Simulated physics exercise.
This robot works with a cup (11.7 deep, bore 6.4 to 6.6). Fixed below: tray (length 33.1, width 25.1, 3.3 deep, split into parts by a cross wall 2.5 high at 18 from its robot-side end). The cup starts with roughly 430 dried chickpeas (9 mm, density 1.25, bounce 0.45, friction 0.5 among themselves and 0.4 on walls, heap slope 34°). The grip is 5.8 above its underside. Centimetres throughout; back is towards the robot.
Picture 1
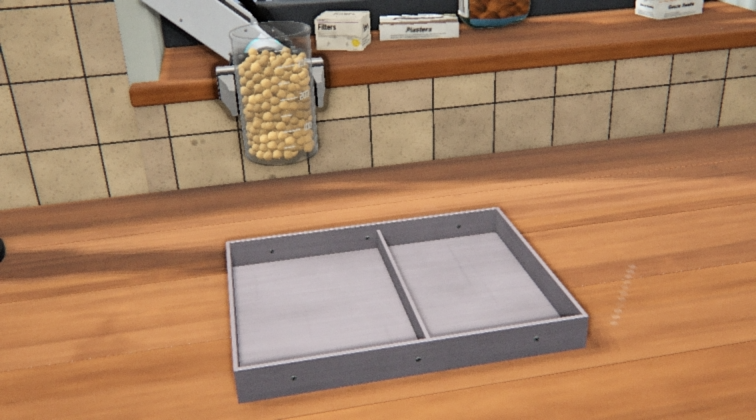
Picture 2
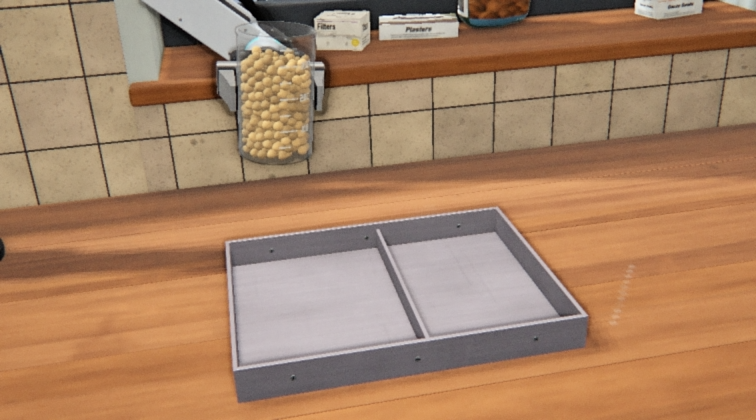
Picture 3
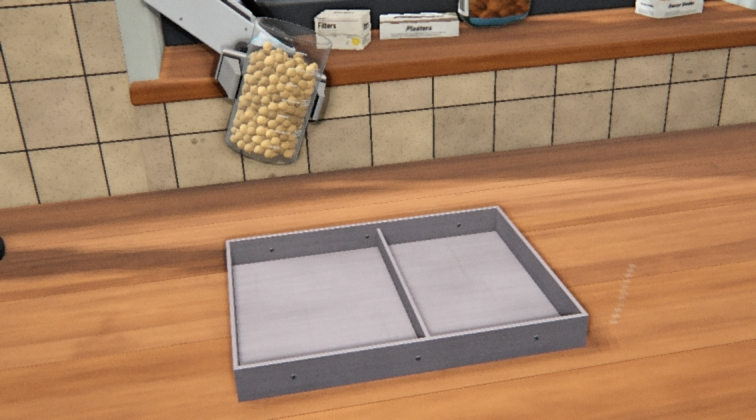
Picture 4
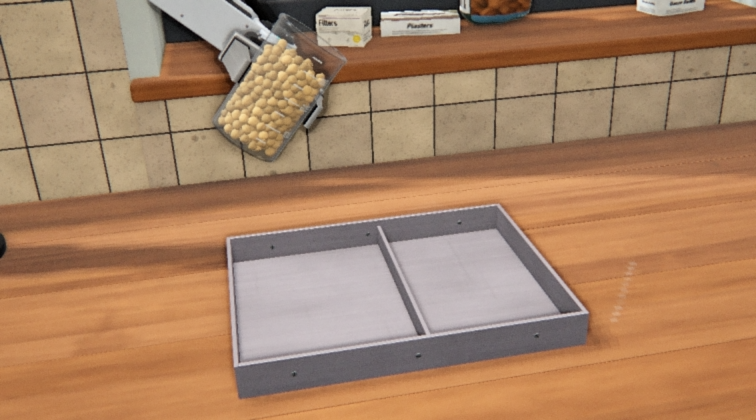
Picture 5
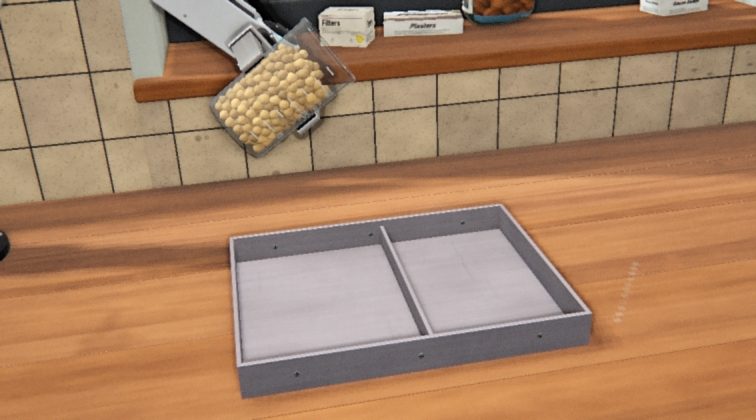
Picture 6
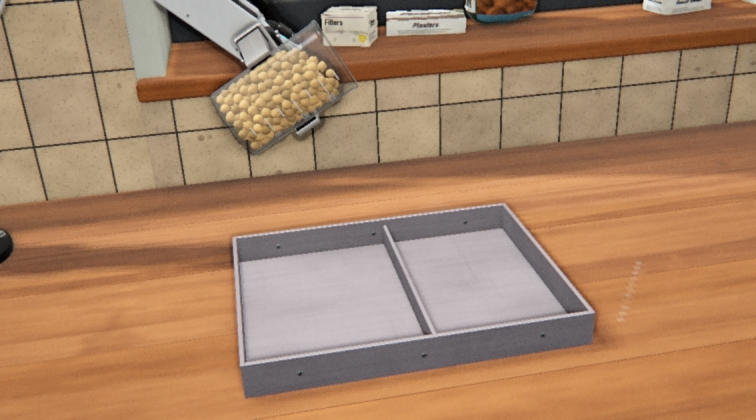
Robot arm tilting a clear cup of chickpeas steadily to the right above a wooden counter holding an empty two-part grey tray.
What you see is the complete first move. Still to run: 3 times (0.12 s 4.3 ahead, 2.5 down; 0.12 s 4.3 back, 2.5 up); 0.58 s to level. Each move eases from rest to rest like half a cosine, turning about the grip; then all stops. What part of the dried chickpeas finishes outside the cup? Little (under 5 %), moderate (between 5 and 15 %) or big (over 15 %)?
A moderate share, between 5 and 15 %, ends outside the cup.
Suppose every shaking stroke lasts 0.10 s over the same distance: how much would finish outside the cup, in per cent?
Then about 15 per cent.
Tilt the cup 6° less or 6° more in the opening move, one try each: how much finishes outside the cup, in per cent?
Some 5 and 15 per cent.
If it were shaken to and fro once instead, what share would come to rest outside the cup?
In that case some 5 per cent.
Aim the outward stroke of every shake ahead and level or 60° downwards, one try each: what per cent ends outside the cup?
Some 25 and 0 per cent.
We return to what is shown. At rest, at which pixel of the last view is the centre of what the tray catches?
Near (417, 289).
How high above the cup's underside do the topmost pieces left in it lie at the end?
Roughly 11.5 cm.
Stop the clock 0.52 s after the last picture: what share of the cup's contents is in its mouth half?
About 35 per cent.
Then, 0.52 s on, tilted 60° forward, highest piece 27 above the table; 406 in the cup, 6 in the far-side part, 5 in the robot-side part, 11 in flight or on a rim.
Then, 1.04 s on, tilted 25° forward, highest piece 29 above the table; 393 in the cup, 17 in the robot-side part, 17 in the far-side part, 1 on the table or floor.
Then, 1.50 s on, level, highest piece 30 above the table; 393 in the cup, 17 in the robot-side part, 17 in the far-side part, 1 on the table or floor.
Then, 2.55 s on, level, highest piece 30 above the table; 393 in the cup, 17 in the robot-side part, 17 in the far-side part, 1 on the table or floor.
In the end, 393 in the cup, 17 in the robot-side part, 17 in the far-side part, 1 on the table or floor. That is 8 % outside the cup.
